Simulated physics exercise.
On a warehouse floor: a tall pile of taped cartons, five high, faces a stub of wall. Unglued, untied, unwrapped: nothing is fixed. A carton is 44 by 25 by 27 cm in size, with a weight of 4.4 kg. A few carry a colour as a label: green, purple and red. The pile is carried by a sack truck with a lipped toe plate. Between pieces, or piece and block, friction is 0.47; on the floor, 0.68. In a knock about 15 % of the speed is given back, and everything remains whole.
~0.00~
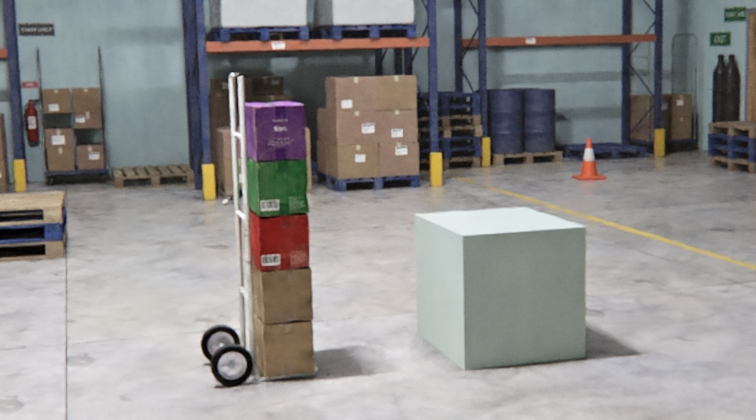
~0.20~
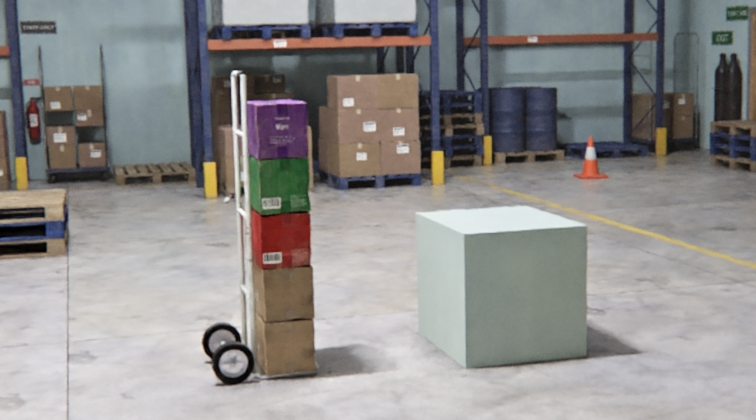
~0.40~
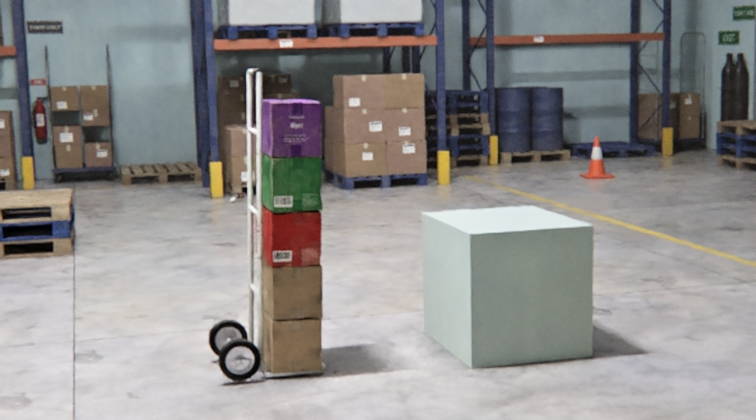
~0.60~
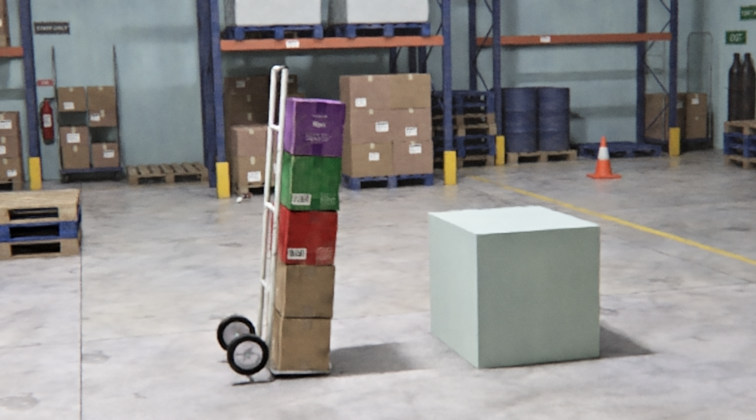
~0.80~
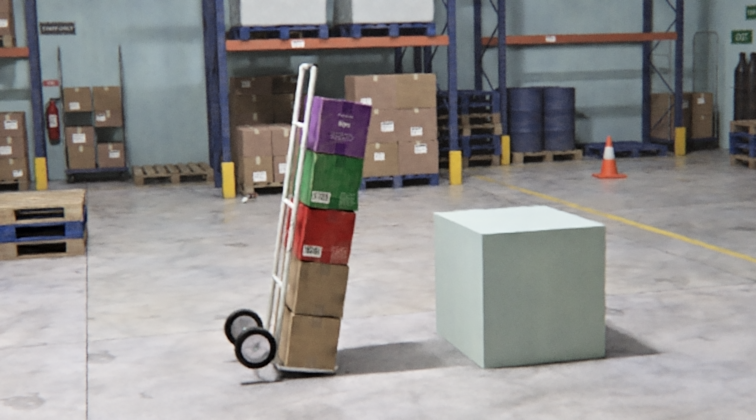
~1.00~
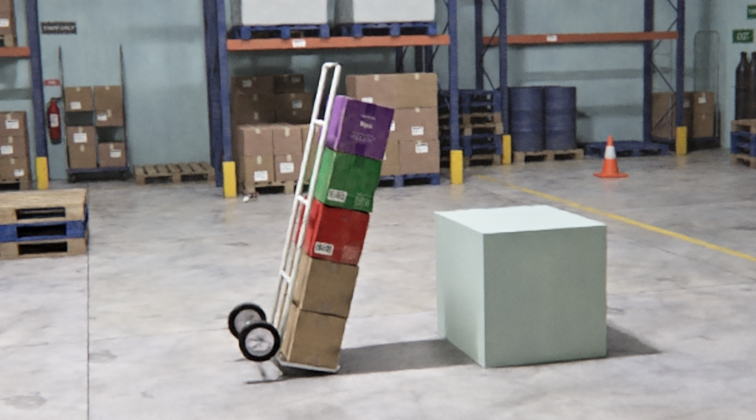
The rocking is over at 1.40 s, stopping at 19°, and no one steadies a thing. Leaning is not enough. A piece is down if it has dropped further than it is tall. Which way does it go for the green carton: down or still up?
Looks like it gives way.
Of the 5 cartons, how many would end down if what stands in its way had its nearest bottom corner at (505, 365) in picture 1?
It would be 3.
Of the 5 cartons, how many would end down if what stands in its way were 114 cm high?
The count would be 0.
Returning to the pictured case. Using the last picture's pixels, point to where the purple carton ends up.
Check around (546, 194) in the last image.
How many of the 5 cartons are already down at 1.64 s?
Tally at that time: 1.
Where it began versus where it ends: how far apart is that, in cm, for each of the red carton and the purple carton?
Red shifts 80 cm and purple shifts 140 cm.
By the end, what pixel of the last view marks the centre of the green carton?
It stops roughly at (361, 272).
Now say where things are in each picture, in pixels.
In the first frame (each place is the centre of the face we see best; the camera pans a little), truck frame (244, 138) 0° forward; green carton (284, 188); red carton (285, 243); purple carton (281, 133); all as stacked.
In the second frame, truck frame (245, 136) 0° forward; green carton (286, 186).
In the third frame, truck frame (260, 133) 2° forward; green carton (298, 185) moved 33 mm; purple carton (297, 130) moved 42 mm; 3 have shifted.
In the fourth frame, truck frame (282, 130) 6° forward; green carton (317, 184) tilted 6°; purple carton (319, 129) tilted 6°; 5 have shifted.
In the fifth frame, truck frame (307, 127) 10° forward; green carton (337, 183) tilted 10°; purple carton (344, 128) tilted 10°; 5 have shifted.
In the sixth frame, truck frame (327, 125) 14° forward; green carton (354, 183) tilted 15°; purple carton (366, 129) tilted 15°; red carton (341, 235) tilted 15°; 5 have shifted.
By 1.18 s, none of the 5 cartons down, 5 disturbed; green carton tilted 21°; purple carton tilted 21°.
By 1.40 s, none of the 5 cartons down, 5 disturbed; green carton tilted 33°, 8 cm lower; purple carton tilted 33°, 13 cm lower.
By 1.64 s, 1 of the 5 cartons down; green carton tilted 49°, 20 cm lower; purple carton on its side.
By 2.16 s, 3 of the 5 cartons down; green carton tilted 33°, 35 cm lower; purple carton on its side.
When it is over (3.0 s), 3 of the 5 cartons down; green carton tilted 27°, 50 cm lower; purple carton on its side; red carton tilted 63°, 32 cm lower. In pixels of the last frame, middles, green carton near (361, 272), purple carton near (546, 194).
